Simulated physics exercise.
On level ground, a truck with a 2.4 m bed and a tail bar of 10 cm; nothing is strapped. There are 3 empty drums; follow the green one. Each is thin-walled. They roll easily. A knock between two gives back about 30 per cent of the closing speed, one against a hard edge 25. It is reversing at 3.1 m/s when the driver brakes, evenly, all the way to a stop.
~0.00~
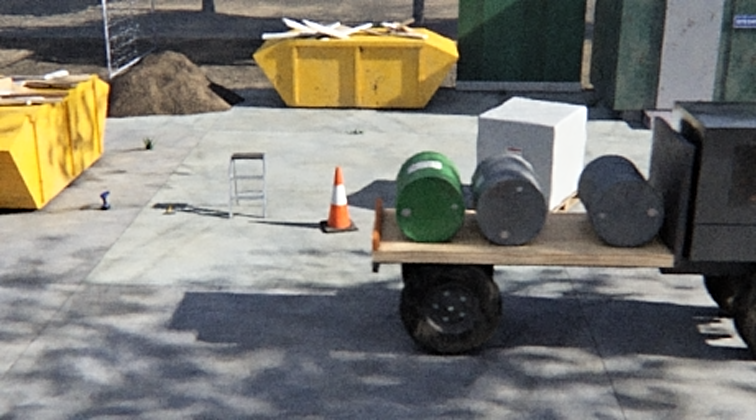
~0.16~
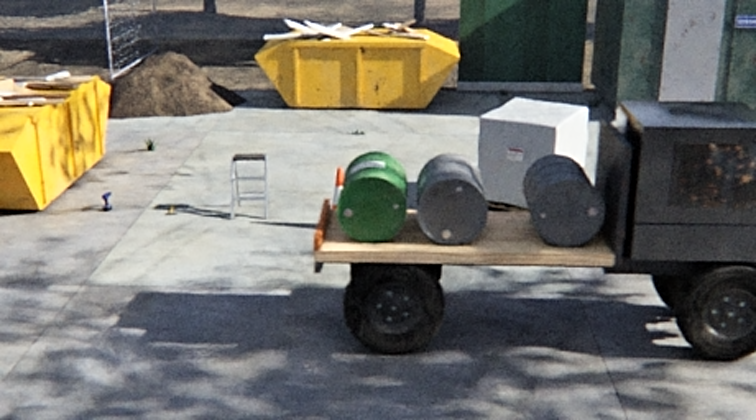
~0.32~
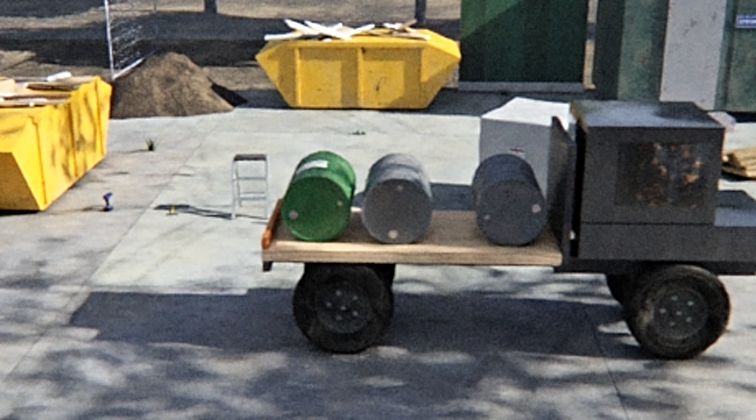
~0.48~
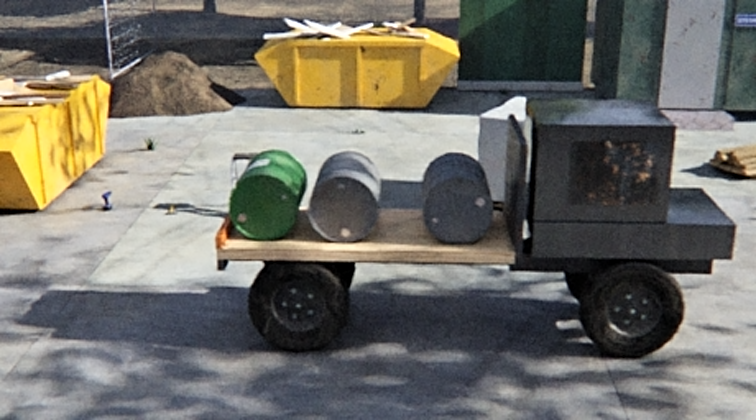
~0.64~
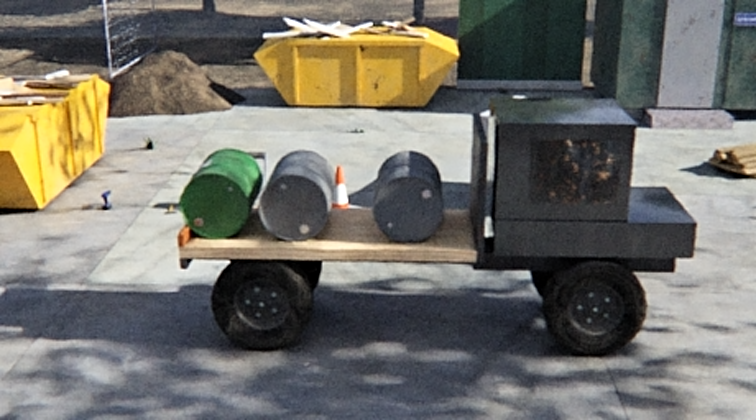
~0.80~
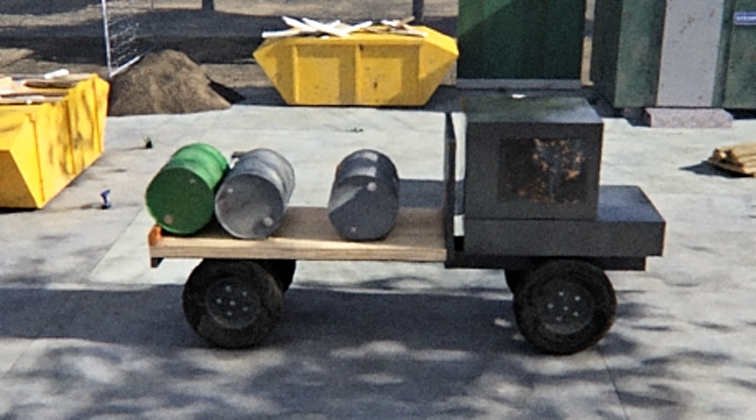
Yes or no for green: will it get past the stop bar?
The green one stays on the bed.
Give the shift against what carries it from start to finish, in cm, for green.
Moved: Green 0.
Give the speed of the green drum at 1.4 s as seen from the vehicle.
About 0.0 m/s.
By 1.4 s, green is on the bed, 15 cm from the bar; 0 over the tail so far.
By 2.2 s, green is on the bed, 25 cm from the bar, rolling away from it; 0 over the tail so far.
By 3.0 s, green is on the bed, 35 cm from the bar, rolling away from it; 0 over the tail so far.
Finally (4.0 s), green is on the bed, 45 cm from the bar; 0 over the tail so far.
